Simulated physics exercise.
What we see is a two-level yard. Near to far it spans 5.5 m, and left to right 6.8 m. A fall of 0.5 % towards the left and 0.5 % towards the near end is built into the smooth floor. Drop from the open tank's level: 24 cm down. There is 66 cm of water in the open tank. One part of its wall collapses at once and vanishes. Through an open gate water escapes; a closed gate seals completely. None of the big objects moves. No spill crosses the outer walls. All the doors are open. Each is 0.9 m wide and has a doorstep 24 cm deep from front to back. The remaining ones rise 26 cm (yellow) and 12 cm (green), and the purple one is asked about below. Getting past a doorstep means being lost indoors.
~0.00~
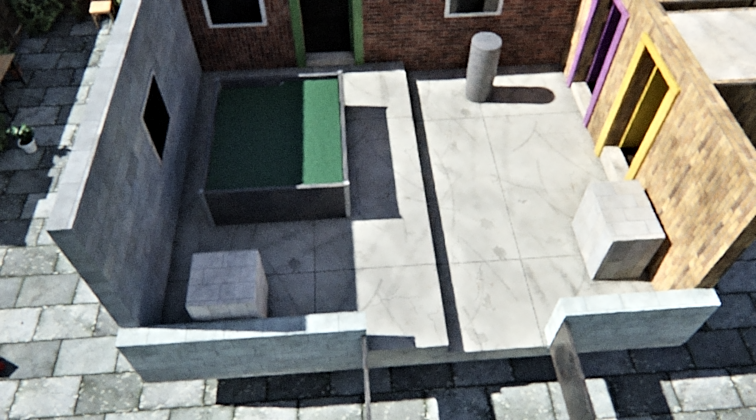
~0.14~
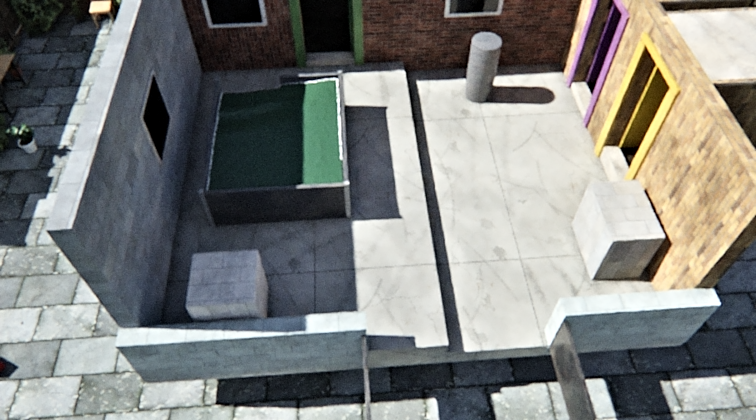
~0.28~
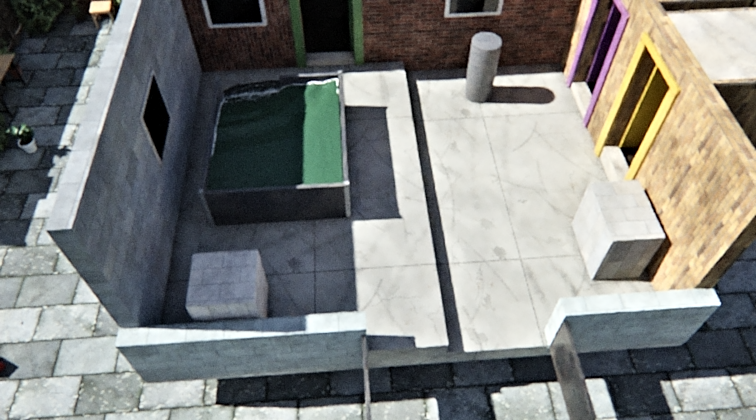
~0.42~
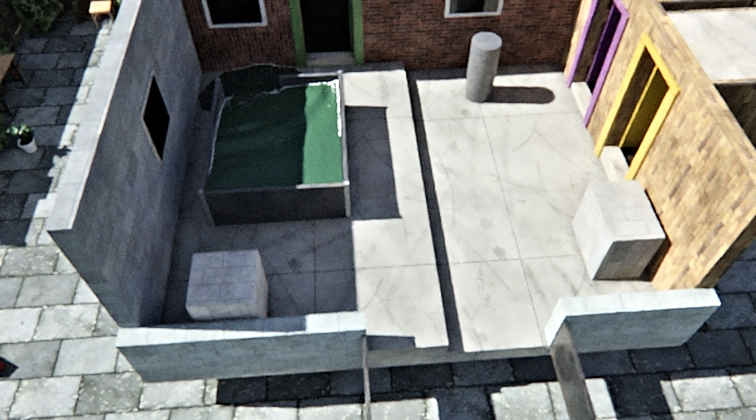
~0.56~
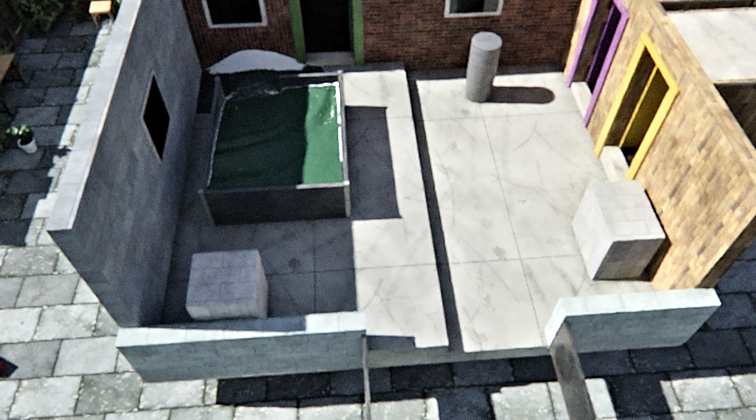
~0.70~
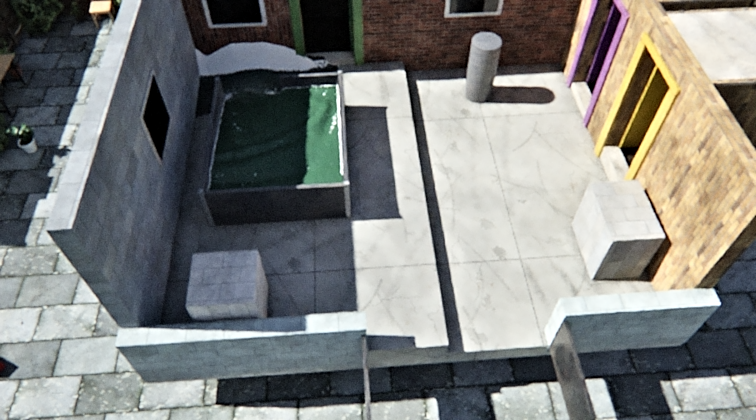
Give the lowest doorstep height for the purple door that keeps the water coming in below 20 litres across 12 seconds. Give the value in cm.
I would say about 6 cm.
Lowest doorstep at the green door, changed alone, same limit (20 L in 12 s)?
Green would need about 12.5 cm on its own.
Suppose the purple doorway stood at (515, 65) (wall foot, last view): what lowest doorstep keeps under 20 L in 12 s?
Roughly 5.5 cm.
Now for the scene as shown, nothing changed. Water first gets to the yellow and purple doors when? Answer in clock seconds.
At yellow it's 3.6 s, at purple it's 3.4 s.
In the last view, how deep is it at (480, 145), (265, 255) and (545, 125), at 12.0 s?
Going through the spots in order gives 8, 4 and 9 centimetres.
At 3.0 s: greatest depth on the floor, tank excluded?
Roughly 38 cm.
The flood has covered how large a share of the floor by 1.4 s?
Some 10 in a hundred.
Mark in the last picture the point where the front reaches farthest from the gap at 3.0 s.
The tip of the flood lies near (555, 66).
After 1.4 s water covers 10 % of the floor, deepest (57 cm) near (242, 73); it has not reached the purple door.
After 3.0 s water covers 45 % of the floor, deepest (38 cm) near (157, 348); it has not reached the purple door.
After 12.0 s water covers 95 % of the floor, deepest (12 cm) near (157, 348); 7 cm at the purple door, 0 litres in over its 14 cm doorstep.
At the purple door as built, the water arrived by 3.5 s and peaked near 8 cm at 5.2 s.
With a doorstep of 5.5 cm, 29 litres would have come in within the 12 s; with 7.5 cm, 8 litres. So under 20 litres takes about 6 cm.
